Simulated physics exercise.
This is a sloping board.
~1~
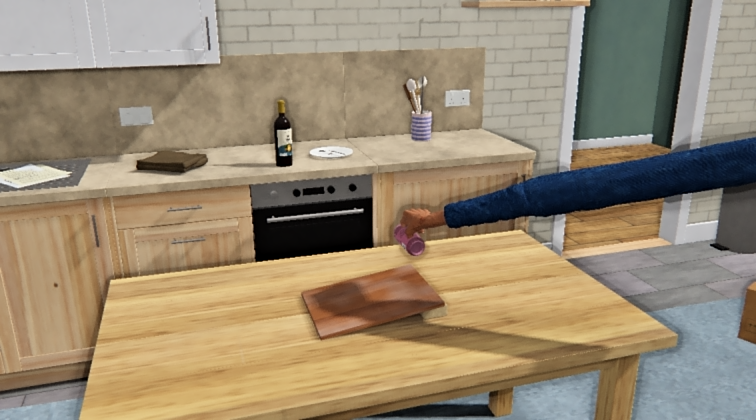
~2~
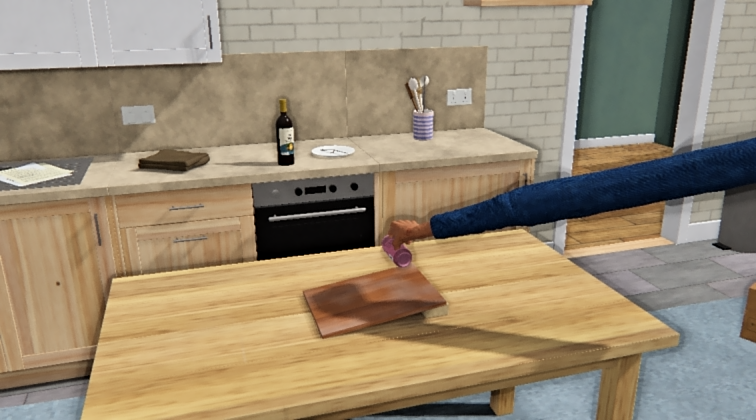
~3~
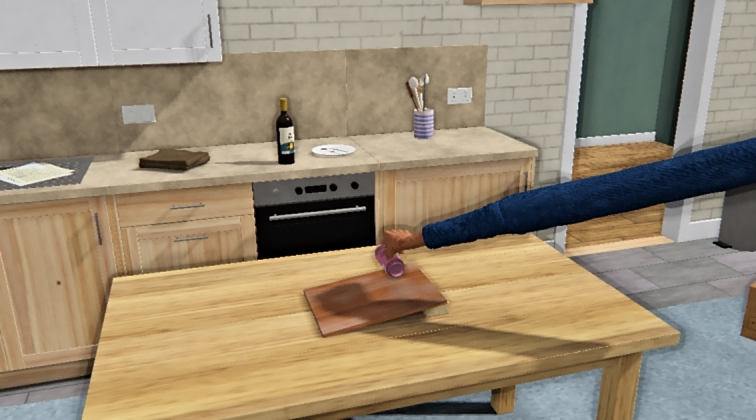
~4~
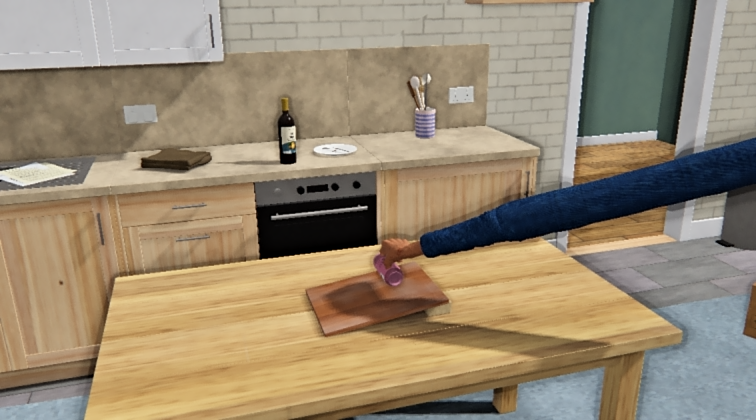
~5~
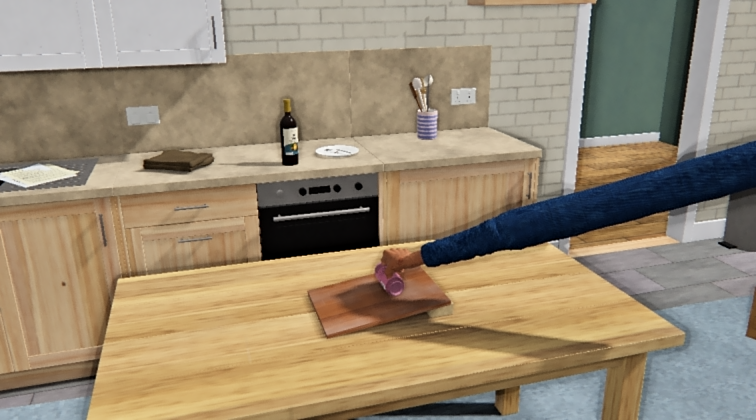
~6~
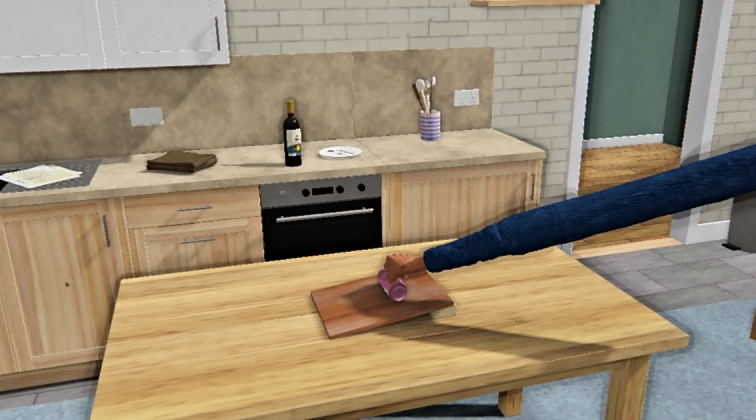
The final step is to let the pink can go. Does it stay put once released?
No.
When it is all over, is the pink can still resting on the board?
Off the top.
Then, 1.00 s after the last picture, pink can now off the board.
Then, 1.90 s after the last picture, things are still on the move.
Then, 2.60 s after the last picture, as before.
By the end, off the board, pink can. The pink can runs down the board.
